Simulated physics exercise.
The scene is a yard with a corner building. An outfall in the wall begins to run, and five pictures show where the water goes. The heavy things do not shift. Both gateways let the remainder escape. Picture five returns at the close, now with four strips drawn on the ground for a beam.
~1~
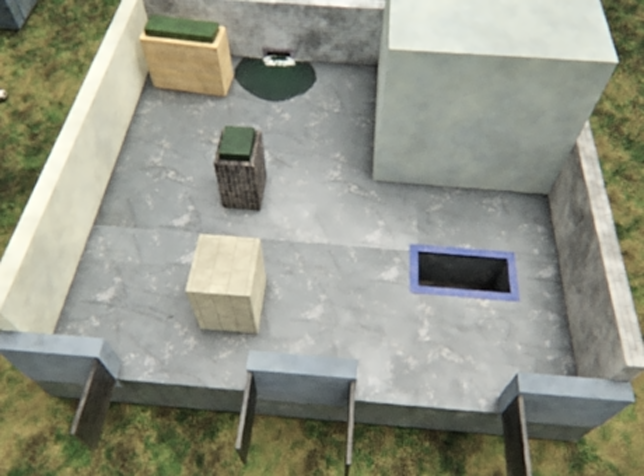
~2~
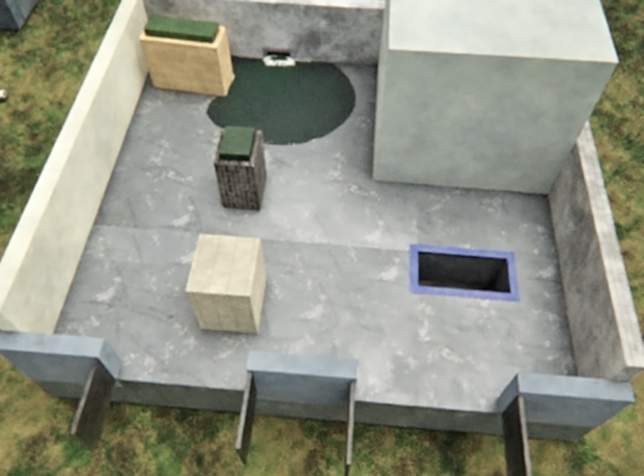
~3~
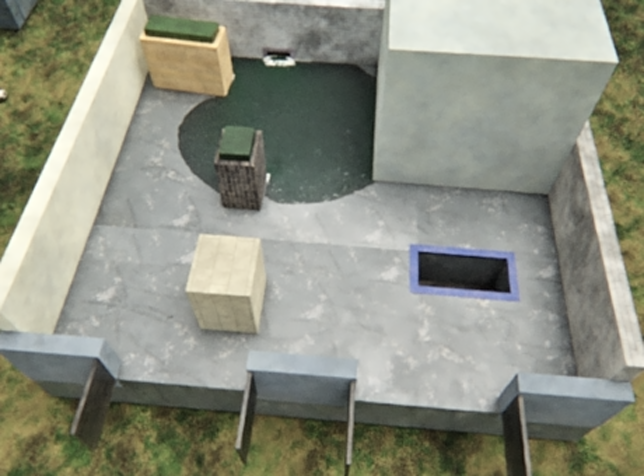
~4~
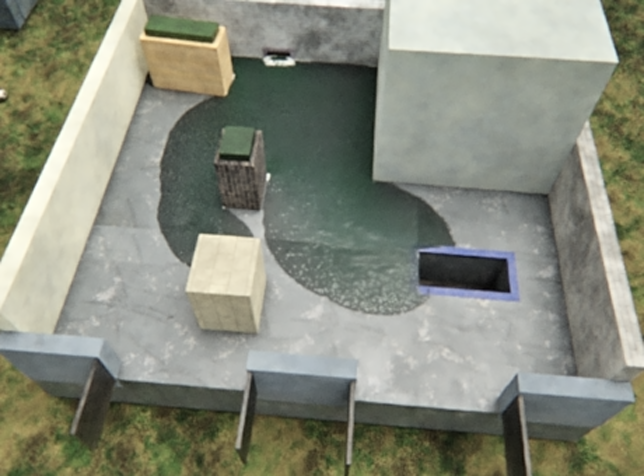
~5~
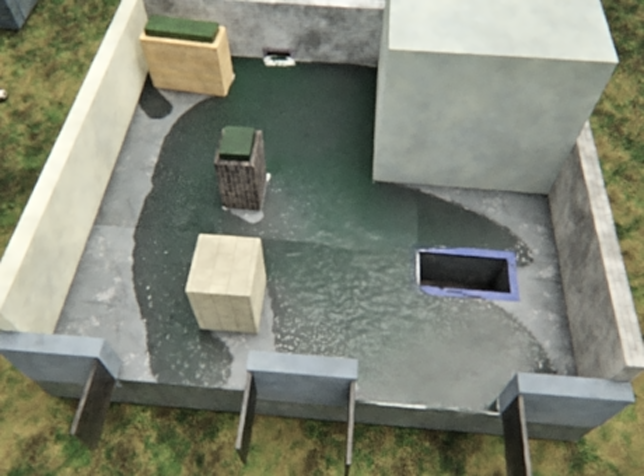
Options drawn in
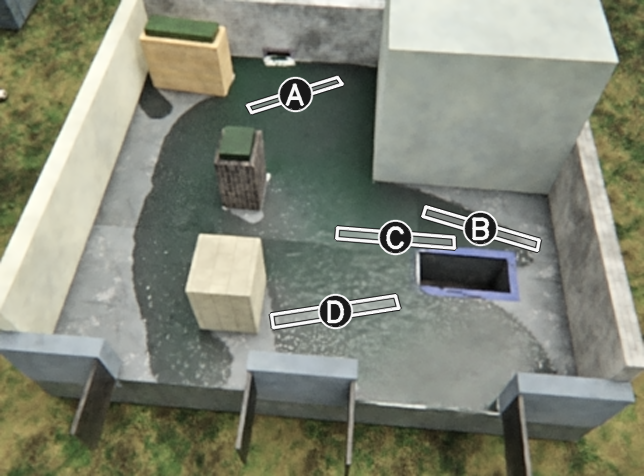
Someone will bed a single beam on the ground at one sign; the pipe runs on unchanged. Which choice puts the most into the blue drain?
Use spot D.
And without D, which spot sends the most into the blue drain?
Here it is spot B.
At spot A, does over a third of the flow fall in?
No, it does not.
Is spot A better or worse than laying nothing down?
It is worse.
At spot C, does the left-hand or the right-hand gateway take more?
The right gate.
On the marked copy, A from (249, 108) to (339, 80); B from (424, 211) to (538, 245); C from (337, 233) to (454, 242); D from (272, 321) to (397, 301).
If A is chosen, about 24 % of the stream goes into the blue drain, about 76 % out by the gates.
If B is chosen, about 35 % of the stream goes into the blue drain, about 65 % out by the gates.
If C is chosen, about 24 % of the stream goes into the blue drain, about 76 % out by the gates.
If D is chosen, about 68 % of the stream goes into the blue drain, about 32 % out by the gates.
